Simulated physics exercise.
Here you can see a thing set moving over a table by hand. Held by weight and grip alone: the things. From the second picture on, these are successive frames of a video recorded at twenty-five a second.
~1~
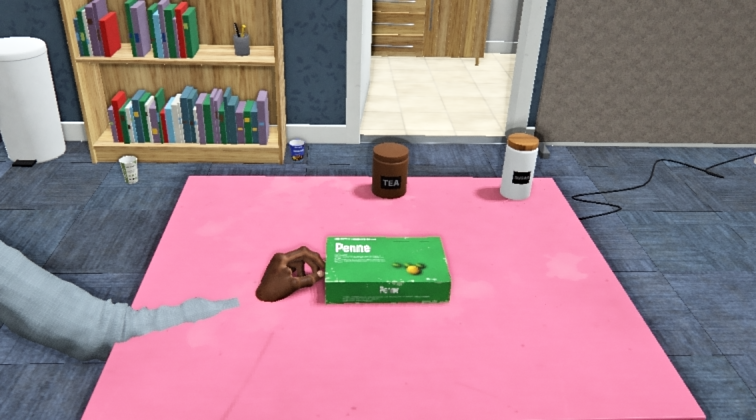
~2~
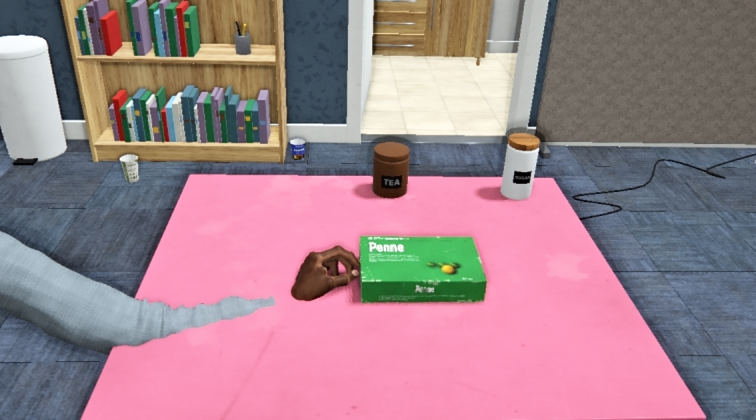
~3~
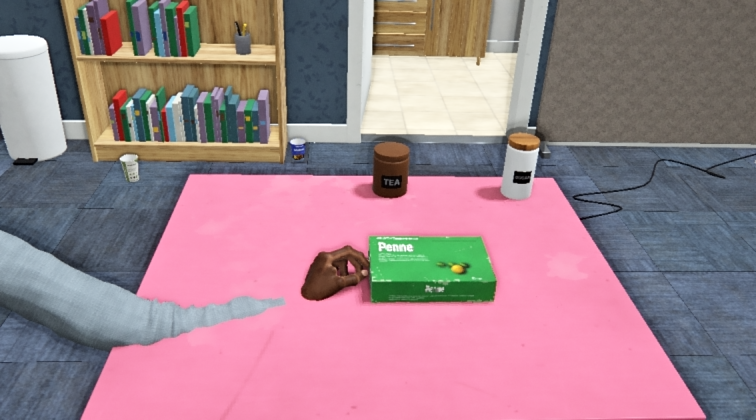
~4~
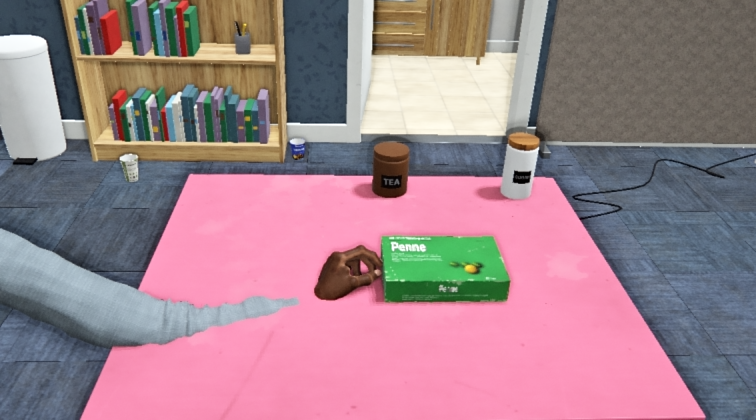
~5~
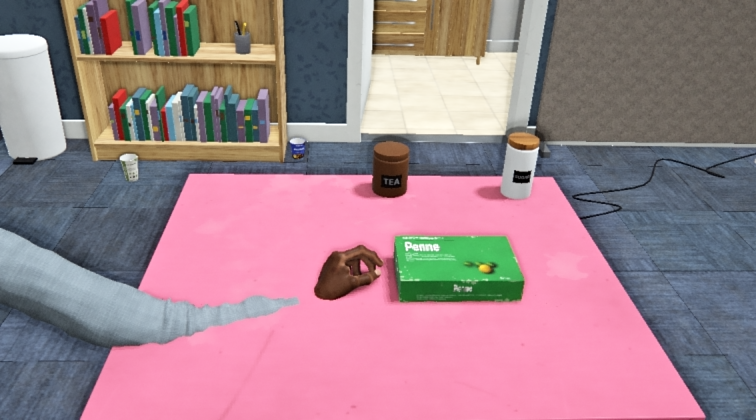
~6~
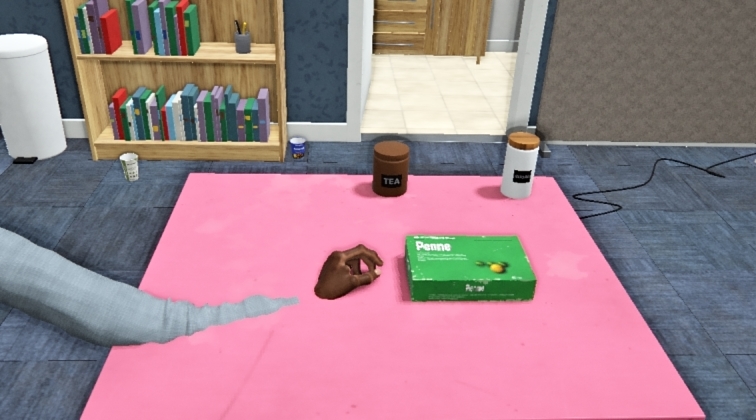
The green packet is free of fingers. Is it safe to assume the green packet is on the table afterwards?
Yes - doesn't come down.
Then, 0.60 s past the last view, green packet displaced a little near (489, 267).
Then, 3.00 s past the last view, green packet resting near (489, 267).
Finally, moved from the start, green packet. Final places as the last picture's camera would see them, green packet near (489, 267).
